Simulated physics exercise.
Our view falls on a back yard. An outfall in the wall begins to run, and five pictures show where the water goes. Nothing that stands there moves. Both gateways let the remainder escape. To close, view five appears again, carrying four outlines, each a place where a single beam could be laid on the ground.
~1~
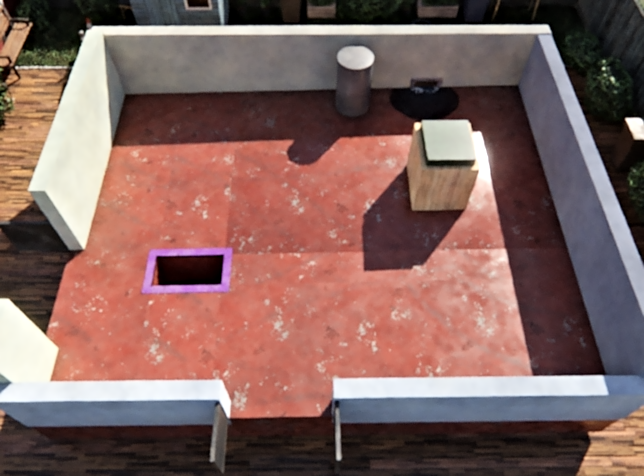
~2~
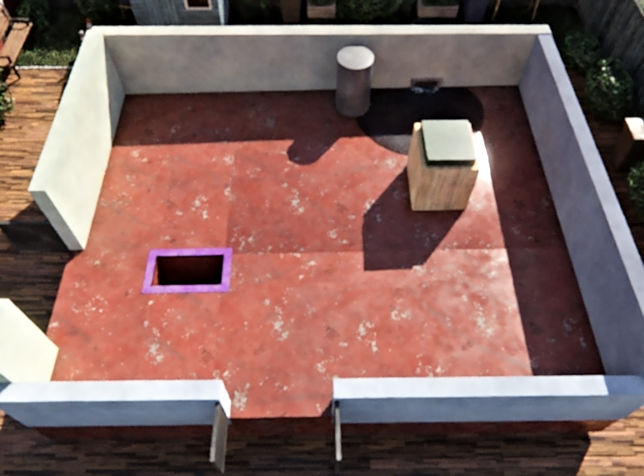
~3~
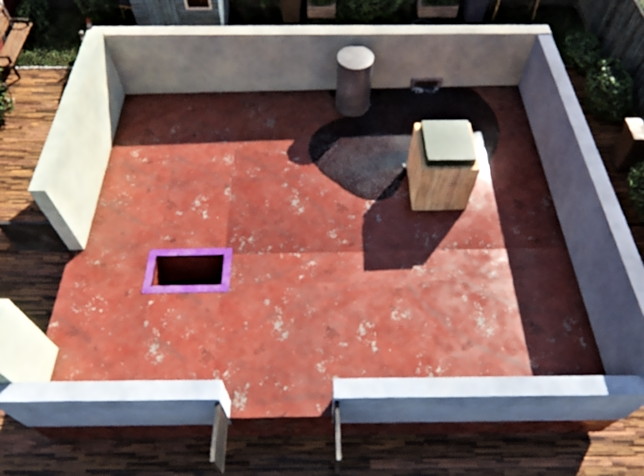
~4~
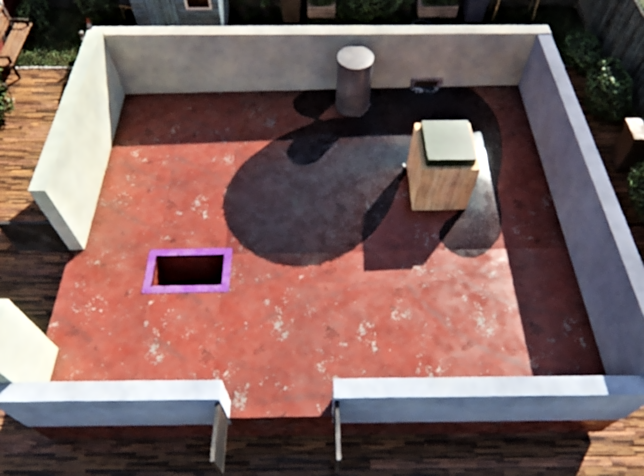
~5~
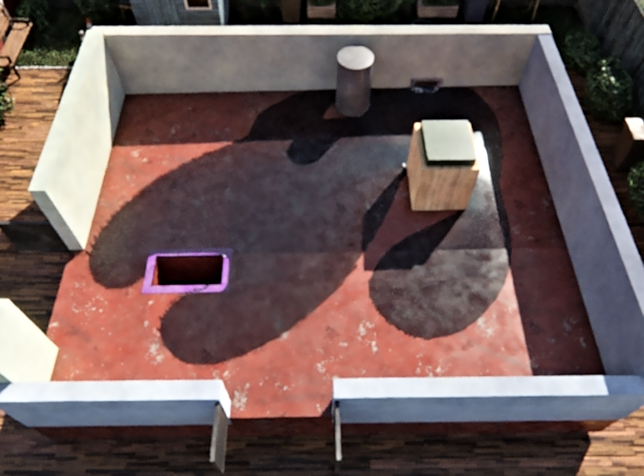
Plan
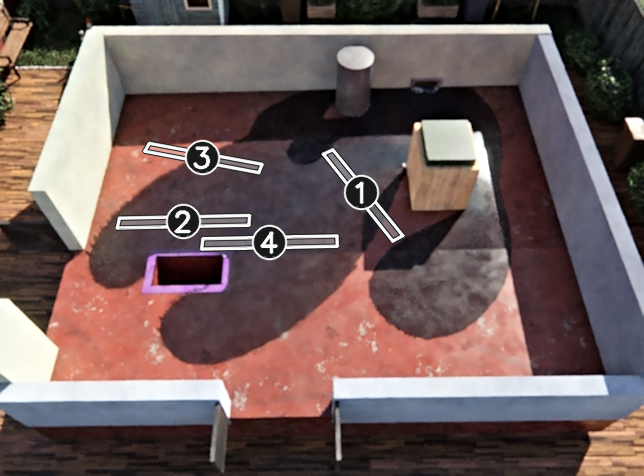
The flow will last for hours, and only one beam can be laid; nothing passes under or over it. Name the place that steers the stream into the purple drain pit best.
Take 3.
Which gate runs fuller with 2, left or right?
The left gate.
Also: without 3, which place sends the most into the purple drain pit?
The answer is 2.
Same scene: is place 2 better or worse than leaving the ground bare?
Place 2 is worse.
On the marked copy, 1 from (328, 151) to (397, 238); 2 from (118, 223) to (249, 220); 3 from (147, 147) to (260, 168); 4 from (202, 243) to (337, 241).
If 1 is chosen, about 6 % of the stream goes into the purple drain pit, about 93 % out by the gates.
If 2 is chosen, about 23 % of the stream goes into the purple drain pit, about 76 % out by the gates.
If 3 is chosen, about 36 % of the stream goes into the purple drain pit, about 64 % out by the gates.
If 4 is chosen, about 8 % of the stream goes into the purple drain pit, about 91 % out by the gates.
